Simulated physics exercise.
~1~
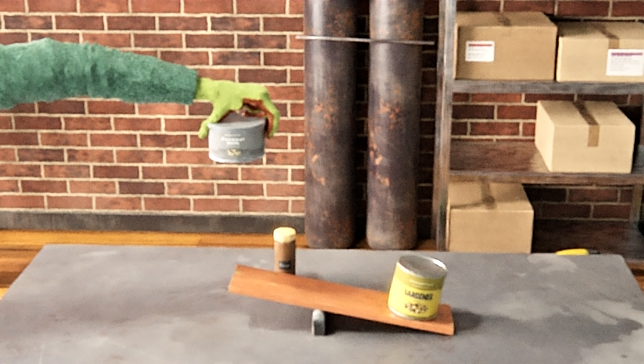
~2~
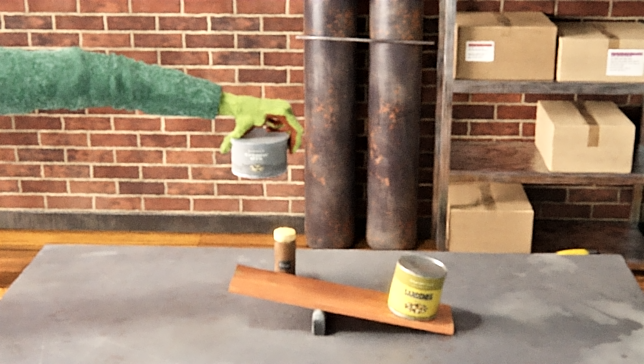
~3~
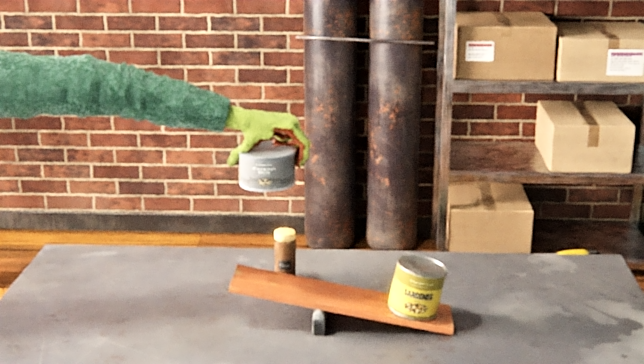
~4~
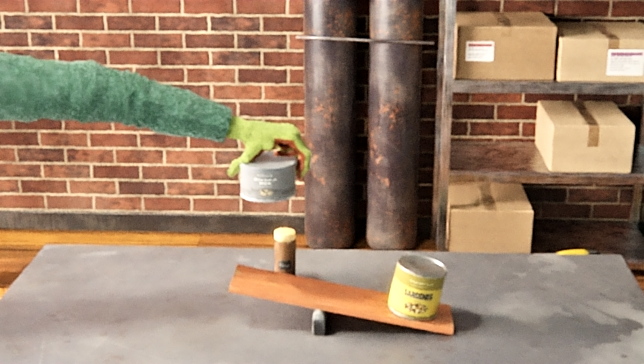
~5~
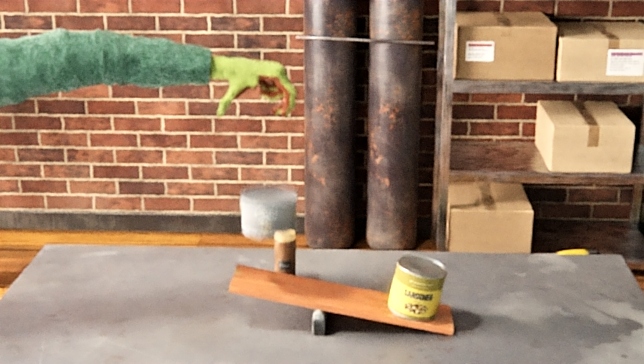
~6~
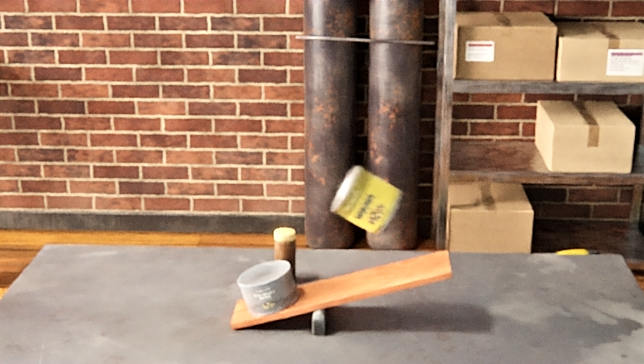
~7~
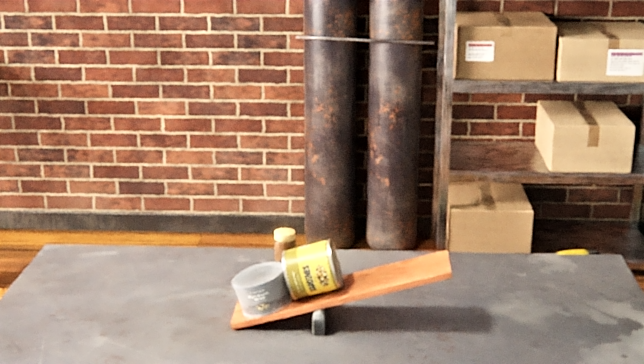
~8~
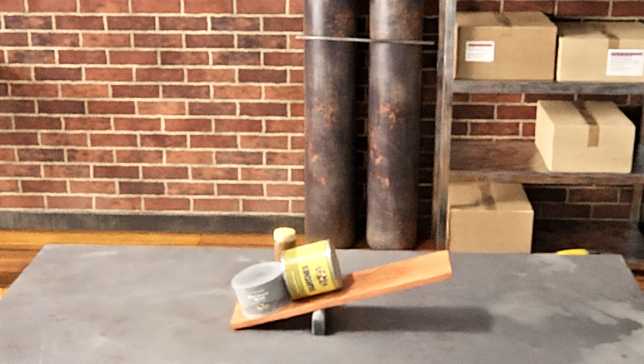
A green-sleeved arm held a grey tub over the raised left end of an orange plank seesaw and let go; the tub dropped, the plank swung over, and the yellow tub flew up and left, landing tilted against the grey one.
